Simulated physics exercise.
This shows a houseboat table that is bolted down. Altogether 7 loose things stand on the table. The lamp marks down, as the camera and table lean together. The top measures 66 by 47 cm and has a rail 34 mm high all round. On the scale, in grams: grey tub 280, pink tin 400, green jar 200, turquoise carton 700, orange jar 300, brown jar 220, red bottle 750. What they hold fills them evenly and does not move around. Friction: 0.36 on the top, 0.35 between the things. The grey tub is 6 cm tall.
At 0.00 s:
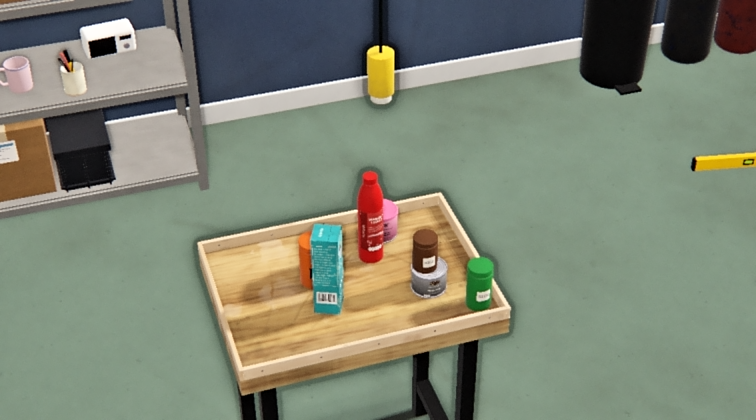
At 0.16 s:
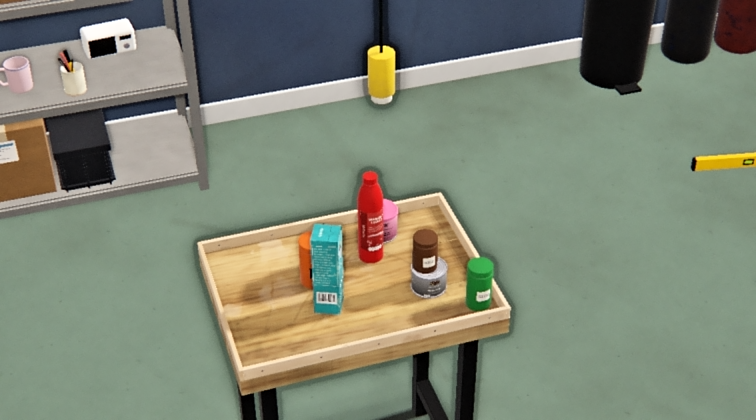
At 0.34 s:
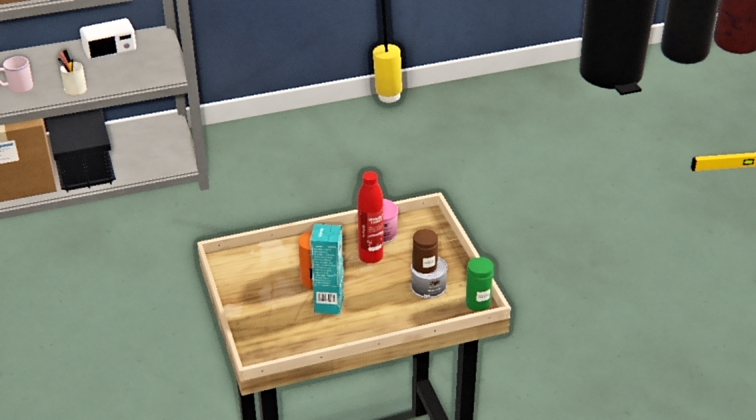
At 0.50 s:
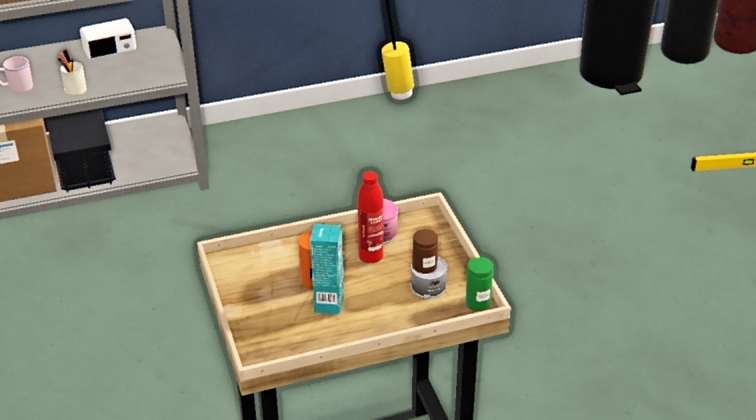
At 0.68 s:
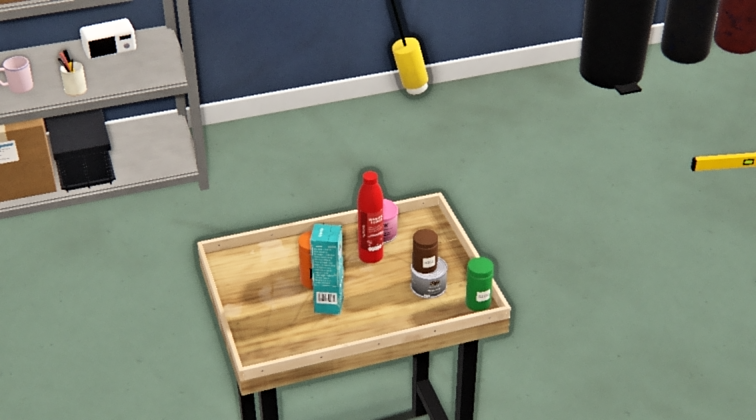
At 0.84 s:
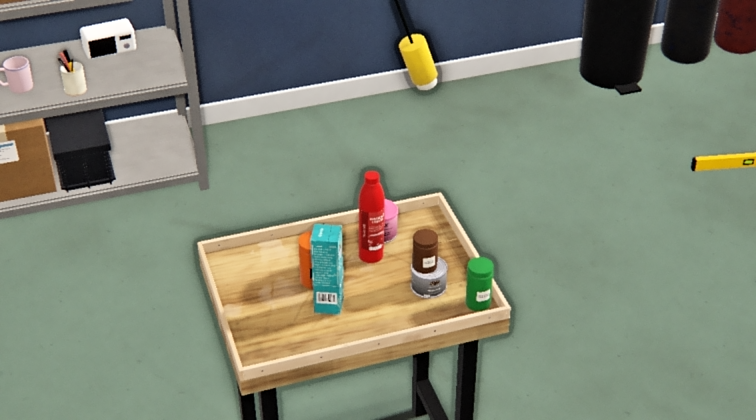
In this clip, a red bottle, a turquoise carton and several small containers stay in place on a rimmed wooden table, while a yellow object hanging behind them on a dark cord first hangs straight, then swings rightward.
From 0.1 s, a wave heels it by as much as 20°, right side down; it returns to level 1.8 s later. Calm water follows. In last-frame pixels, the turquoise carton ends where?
(409, 299).
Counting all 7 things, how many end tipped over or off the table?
It comes to 2.
By 1.24 s, heel 17°, right side down; turquoise carton rocked 20° off its seat near (345, 270); red bottle rocked 65° off its seat.
By 1.34 s, heel 14°, right side down; turquoise carton rocked 42° off its seat near (364, 275); red bottle on its side.
When it is over (2.4 s), lying over on the table, turquoise carton and red bottle; the other 5 within 5 cm of the start. In the last view, turquoise carton near (409, 299).
